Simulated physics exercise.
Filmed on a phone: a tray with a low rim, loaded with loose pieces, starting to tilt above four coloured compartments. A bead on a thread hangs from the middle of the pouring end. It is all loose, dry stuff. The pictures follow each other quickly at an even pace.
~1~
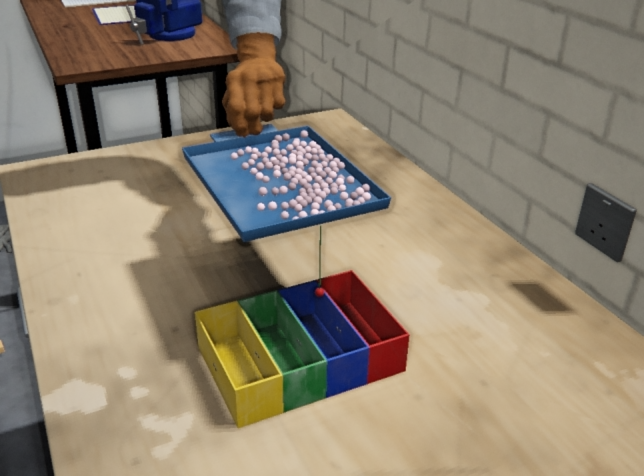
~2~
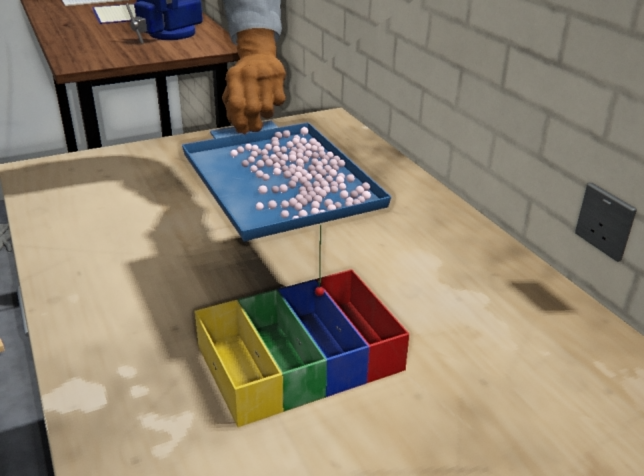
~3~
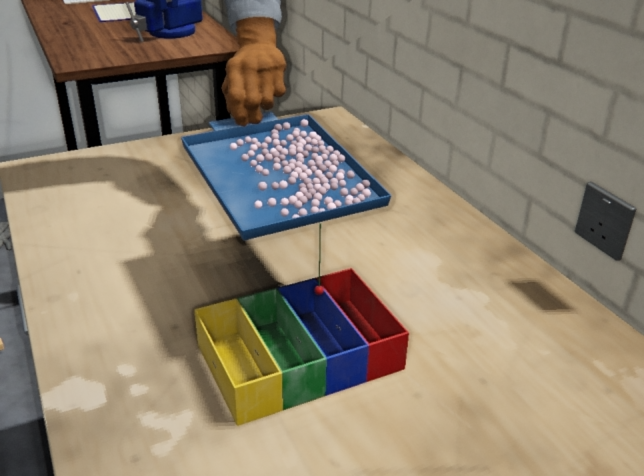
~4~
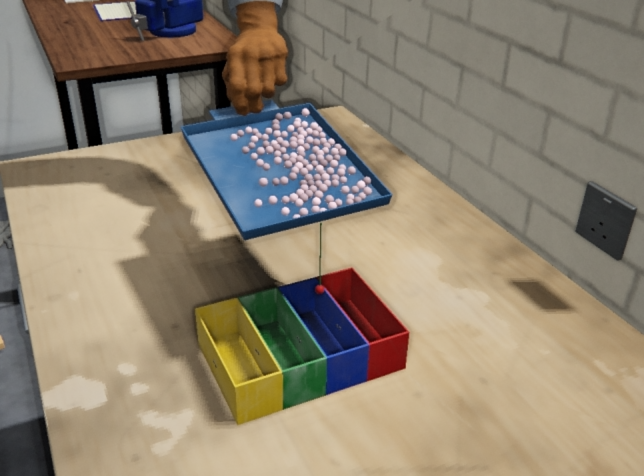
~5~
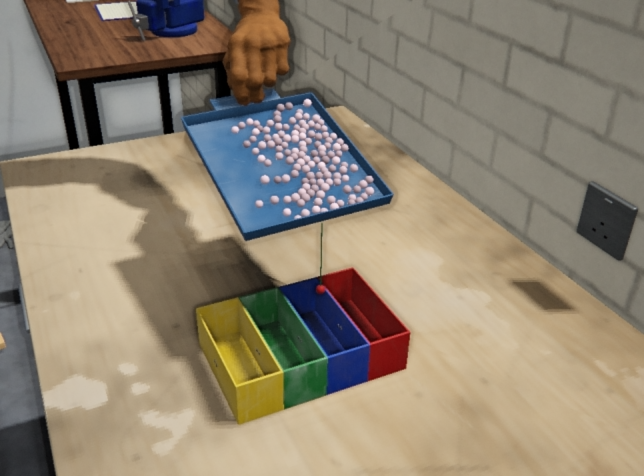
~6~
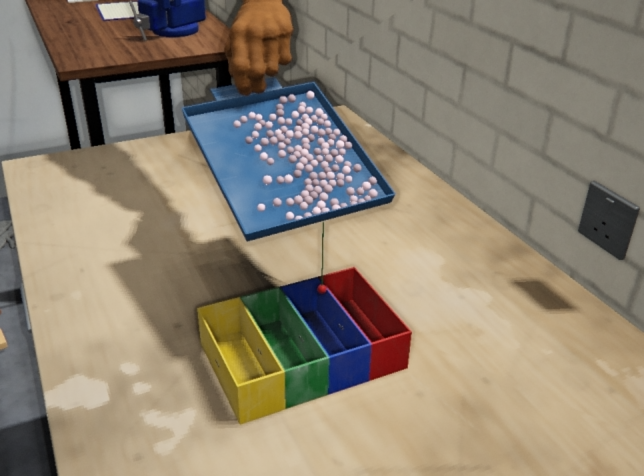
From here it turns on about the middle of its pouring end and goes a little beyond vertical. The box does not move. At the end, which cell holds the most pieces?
Most goes to the green cell.
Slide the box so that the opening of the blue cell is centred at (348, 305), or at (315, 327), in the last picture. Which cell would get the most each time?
The first try: The yellow cell. The second: Green.
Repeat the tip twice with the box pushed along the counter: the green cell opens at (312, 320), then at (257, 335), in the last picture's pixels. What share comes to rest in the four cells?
In turn 90 and 90 in a hundred.
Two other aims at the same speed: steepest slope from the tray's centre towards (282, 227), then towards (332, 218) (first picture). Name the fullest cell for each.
The first try: The green cell. The second: The cell in red.
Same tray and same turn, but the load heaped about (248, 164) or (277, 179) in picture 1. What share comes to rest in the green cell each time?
Near 40 % and 50 %.
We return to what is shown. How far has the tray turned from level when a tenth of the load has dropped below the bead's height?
At about 90°.
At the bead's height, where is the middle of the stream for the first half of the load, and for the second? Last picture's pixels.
Early half (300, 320), late half (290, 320).
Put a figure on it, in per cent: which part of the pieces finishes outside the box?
Close to 10 per cent.
Just after the last frame, tray tipped steeply; almost all on the tray; just a few in the yellow cell; just a few in the red cell; just a few falling or outside the box.
A moment on, tray tipped right over; roughly a third on the tray; about a tenth in the green cell; about a tenth in the blue cell; about a tenth in the red cell; just a few in the yellow cell; roughly a third falling or outside the box.
Further on, tray tipped past a quarter turn; roughly a third in the green cell; roughly a quarter in the blue cell; about a tenth in the red cell; about a tenth in the yellow cell; about a tenth falling or outside the box.
When it is over, tray tipped past a quarter turn; roughly a third in the green cell; roughly a quarter in the blue cell; about a tenth in the red cell; about a tenth in the yellow cell; about a tenth outside the box.
